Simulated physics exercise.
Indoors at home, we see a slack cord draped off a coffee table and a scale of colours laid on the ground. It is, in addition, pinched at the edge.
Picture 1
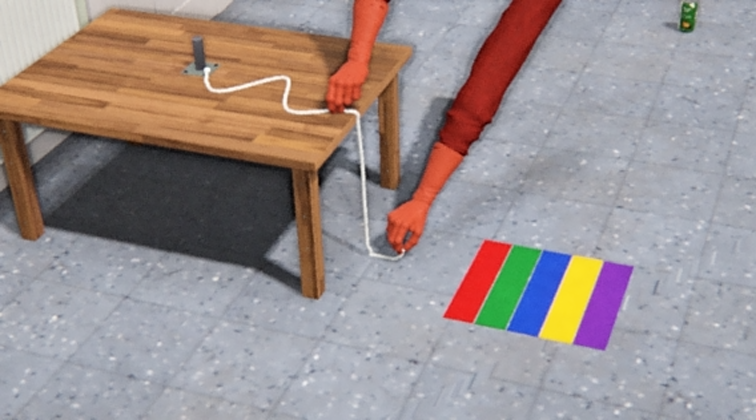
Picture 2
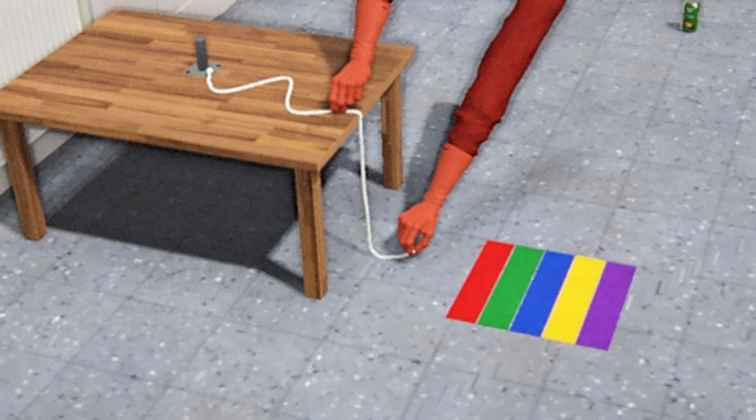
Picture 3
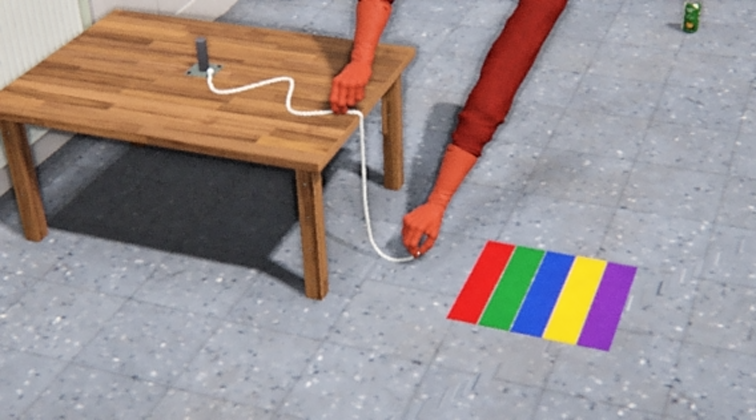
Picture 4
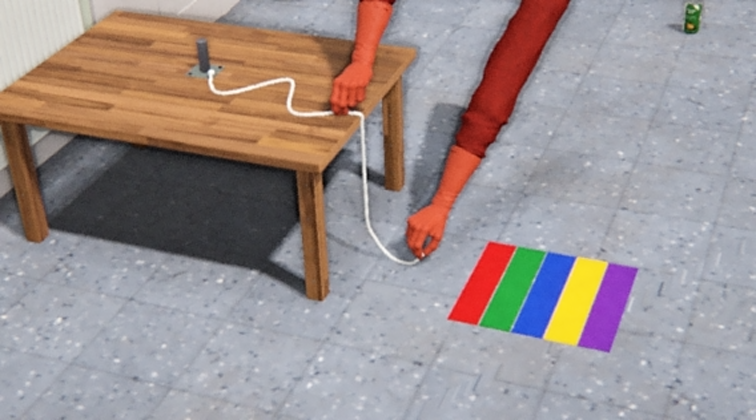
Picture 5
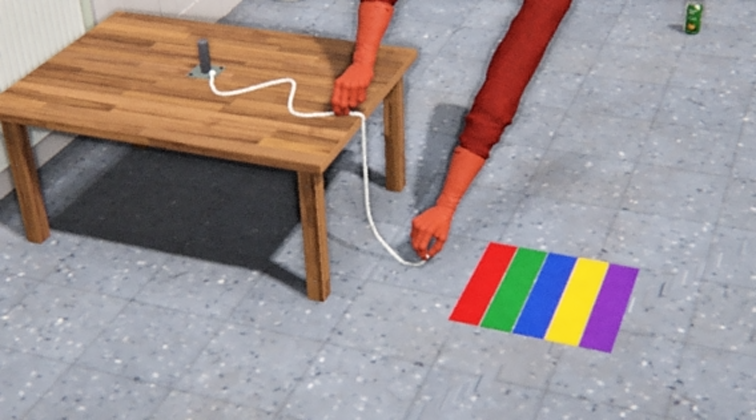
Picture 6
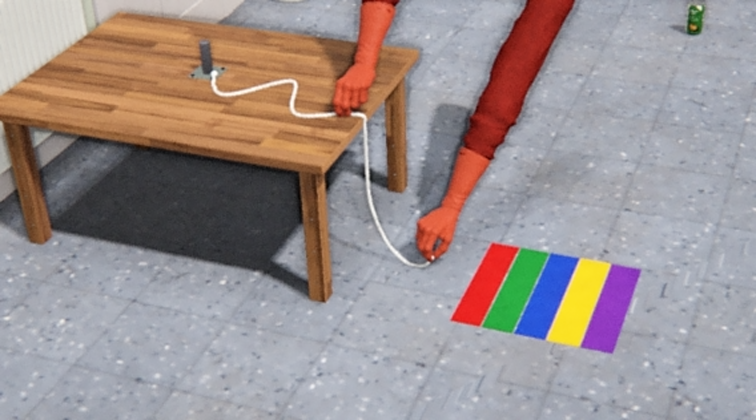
A hand in red held a white cord at the edge of a wooden table while the other hand, near the floor, slowly drew the cord's end slightly rightward, closer to the coloured stripes.
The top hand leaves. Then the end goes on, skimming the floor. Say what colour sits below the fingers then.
It is purple.
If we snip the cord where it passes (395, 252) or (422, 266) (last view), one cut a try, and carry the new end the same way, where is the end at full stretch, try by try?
For the first cut it's about (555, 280), and for the second about (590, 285).
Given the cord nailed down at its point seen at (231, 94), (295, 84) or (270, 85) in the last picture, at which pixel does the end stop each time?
Try 1: (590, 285); try 2: (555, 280); try 3: (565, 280).
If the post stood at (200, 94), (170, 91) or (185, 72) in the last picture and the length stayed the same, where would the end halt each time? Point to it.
Around (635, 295), then (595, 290), then (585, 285).
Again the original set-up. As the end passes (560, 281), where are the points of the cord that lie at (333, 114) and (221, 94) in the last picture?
First: (389, 160). Second: (248, 87).
Soon after, end near (560, 281); over blue.
Then, end near (594, 287); over yellow.
At full stretch, end near (615, 291); over purple. It gets as far as the purple strip.
